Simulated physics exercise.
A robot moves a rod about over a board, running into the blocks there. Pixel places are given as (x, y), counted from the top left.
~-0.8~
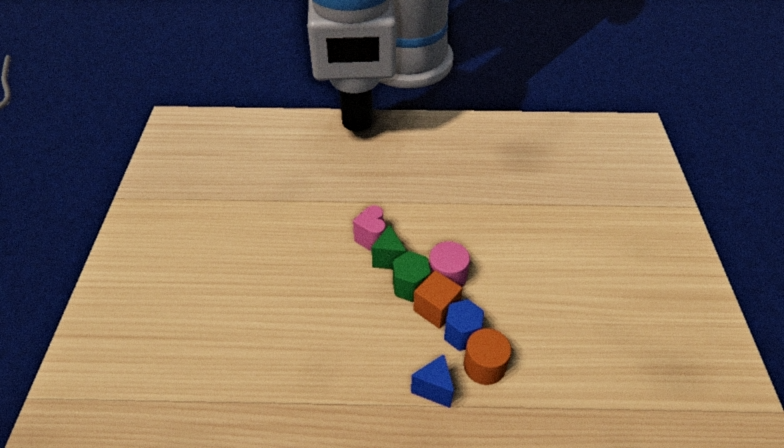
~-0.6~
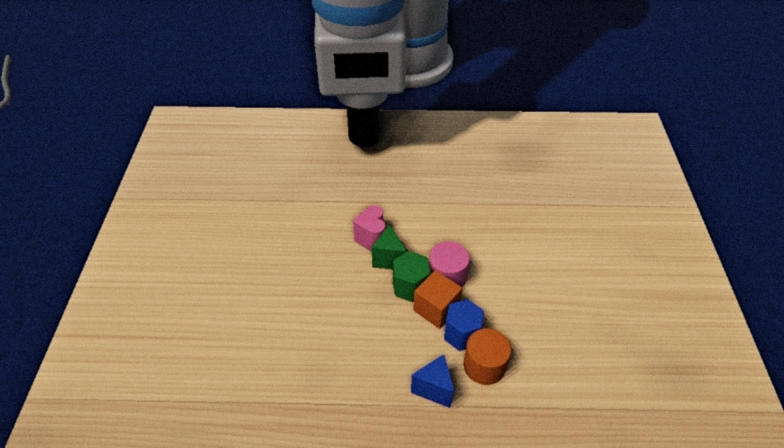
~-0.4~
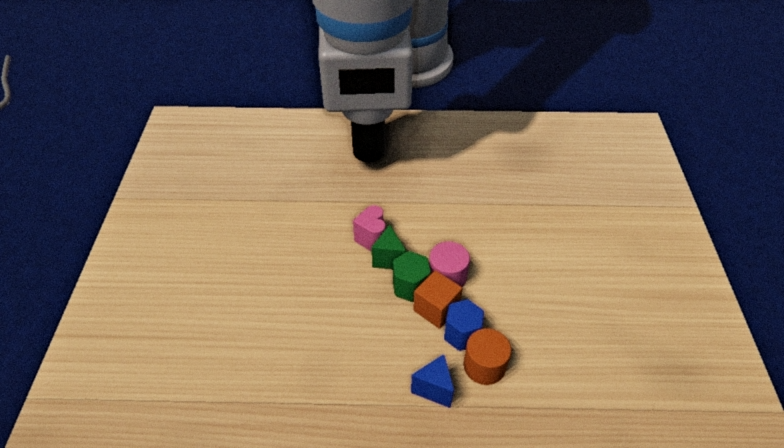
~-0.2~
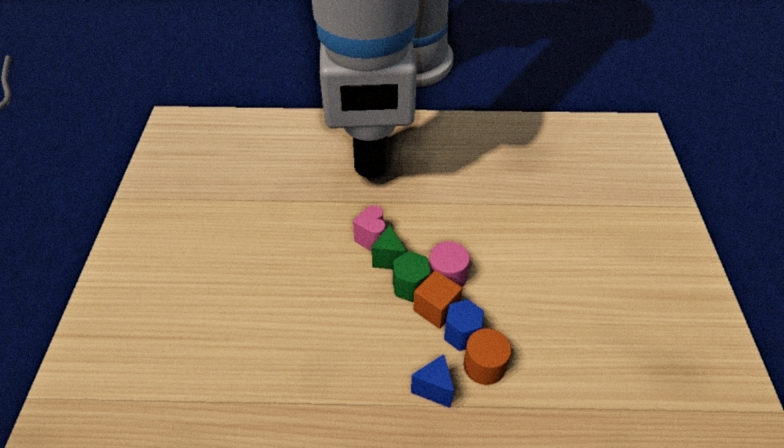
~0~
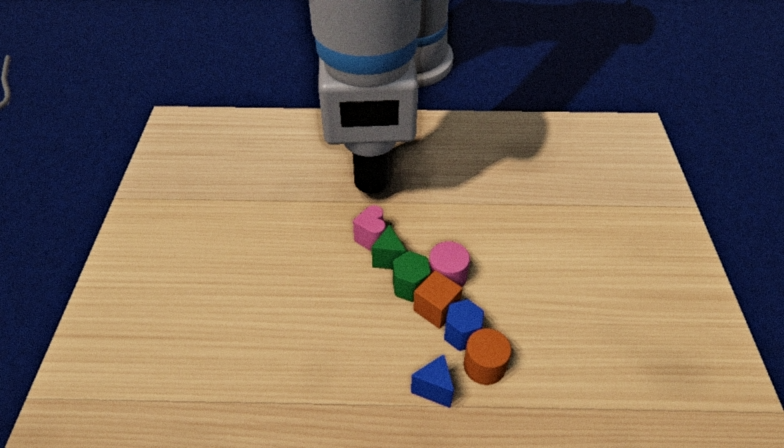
A robot arm moved its black rod slowly forward over the wooden board toward a slanting line of pink, green, orange and blue blocks, while all the blocks stayed still and untouched.
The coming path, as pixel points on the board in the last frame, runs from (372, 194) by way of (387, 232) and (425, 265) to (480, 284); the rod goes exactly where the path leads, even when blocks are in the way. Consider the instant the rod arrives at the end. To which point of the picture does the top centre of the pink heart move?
It is at (357, 239).
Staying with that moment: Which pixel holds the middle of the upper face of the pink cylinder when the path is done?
Answer: (516, 288).
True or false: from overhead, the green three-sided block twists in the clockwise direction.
That is false.
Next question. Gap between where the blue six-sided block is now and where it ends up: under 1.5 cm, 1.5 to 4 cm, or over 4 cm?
Up to 1.5 cm.
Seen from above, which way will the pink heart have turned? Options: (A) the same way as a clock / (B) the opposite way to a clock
My answer is option A.
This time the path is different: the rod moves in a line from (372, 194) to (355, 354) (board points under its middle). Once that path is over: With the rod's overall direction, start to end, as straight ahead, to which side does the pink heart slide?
Towards the right-hand side.
What follows on the original path. One third of the way, rod at (387, 221); pink heart at (366, 235), turned 40° clockwise; green three-sided block at (390, 243).
Two thirds of the way, rod at (426, 254); pink heart at (357, 239), turned 50° clockwise; green three-sided block at (387, 251), turned 30° anticlockwise; green six-sided block at (413, 273); pink cylinder at (462, 262).
At the end, rod at (483, 272); pink heart at (357, 239), turned 50° clockwise; green three-sided block at (387, 251), turned 30° anticlockwise; green six-sided block at (413, 274); pink cylinder at (516, 288); blue six-sided block at (468, 318).
